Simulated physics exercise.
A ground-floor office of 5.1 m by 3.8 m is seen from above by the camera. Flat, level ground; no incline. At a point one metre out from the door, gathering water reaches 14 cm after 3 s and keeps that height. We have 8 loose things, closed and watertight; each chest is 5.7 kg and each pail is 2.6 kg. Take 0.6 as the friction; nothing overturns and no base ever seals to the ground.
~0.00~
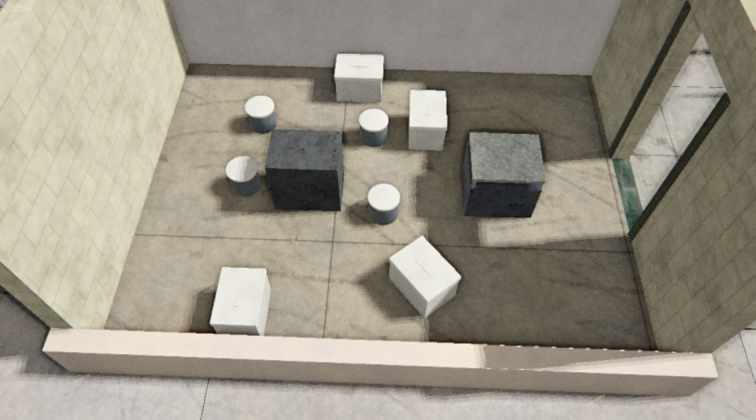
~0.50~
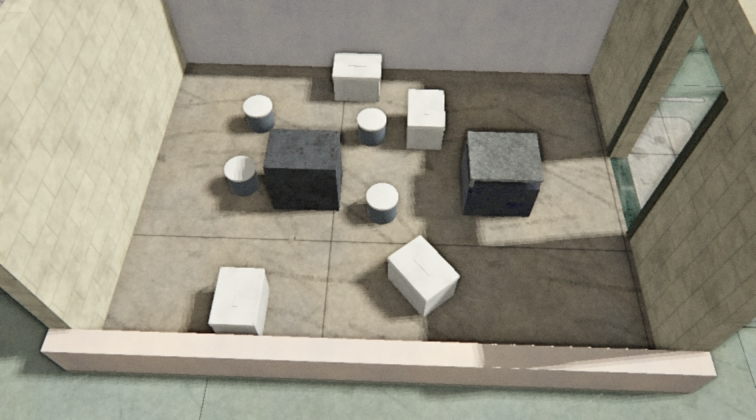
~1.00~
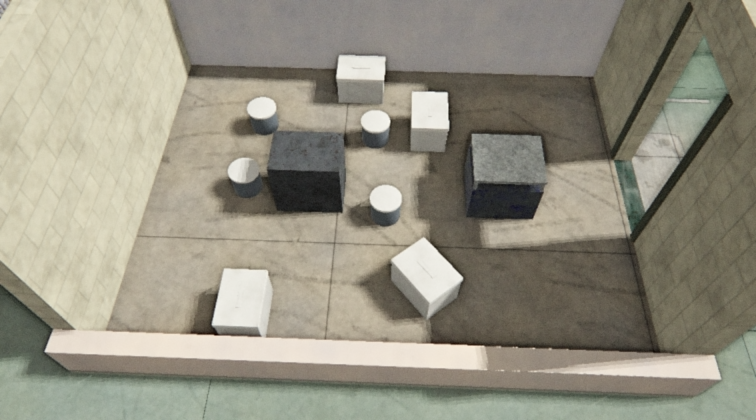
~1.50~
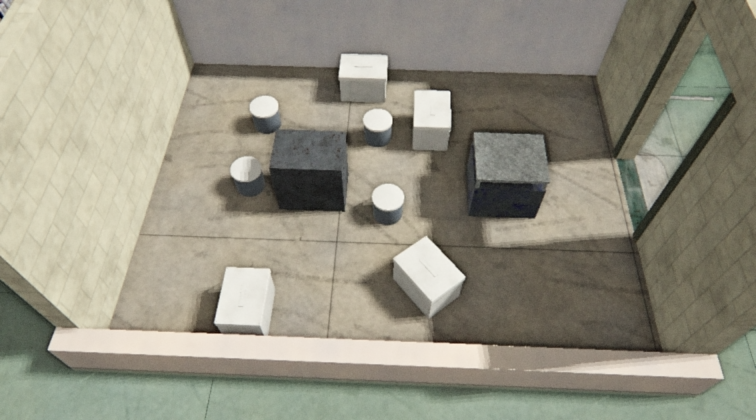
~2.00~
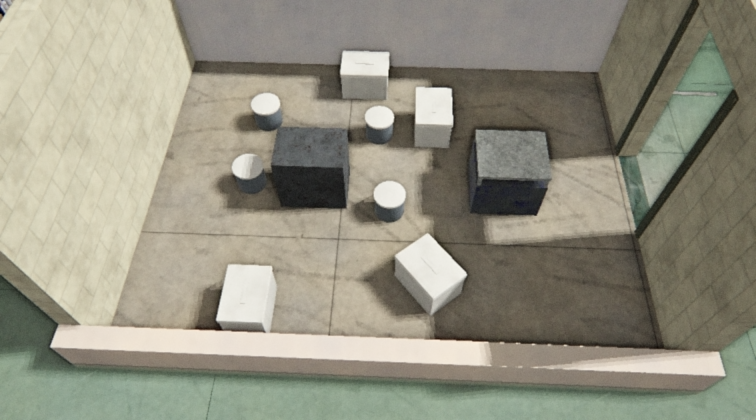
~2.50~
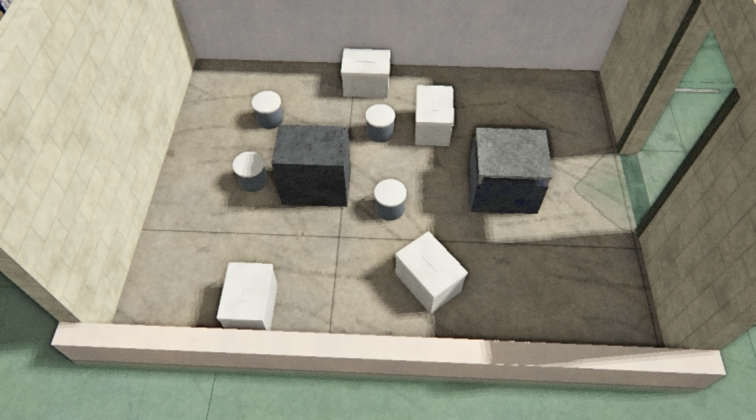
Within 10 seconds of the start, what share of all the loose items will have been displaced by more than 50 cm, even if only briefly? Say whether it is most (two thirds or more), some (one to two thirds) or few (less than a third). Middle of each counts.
Few.
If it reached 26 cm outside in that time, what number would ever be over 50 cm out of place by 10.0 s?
It would come to 6 of them.
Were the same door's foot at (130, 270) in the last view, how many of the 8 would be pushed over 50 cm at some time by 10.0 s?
Then it comes to 3.
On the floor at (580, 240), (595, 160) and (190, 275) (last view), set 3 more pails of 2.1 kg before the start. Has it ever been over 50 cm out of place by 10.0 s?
Well, it goes above, above, below.
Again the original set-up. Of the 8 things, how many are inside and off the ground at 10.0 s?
Of them, 1.
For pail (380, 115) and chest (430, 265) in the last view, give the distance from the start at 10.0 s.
Respectively 5 and 100 cm.
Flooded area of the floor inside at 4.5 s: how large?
Roughly 5.0 m2 of it is wet.
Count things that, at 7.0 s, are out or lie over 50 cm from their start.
0.
After 3.5 s 0 of 8 are over 50 cm from their spots; 0 afloat.
After 4.5 s 0 of 8 are over 50 cm from their spots; 0 afloat.
After 7.0 s 0 of 8 are over 50 cm from their spots; 0 afloat.
After 10.0 s 1 of 8 are over 50 cm from their spots, and 1 have been at some point; 1 afloat.
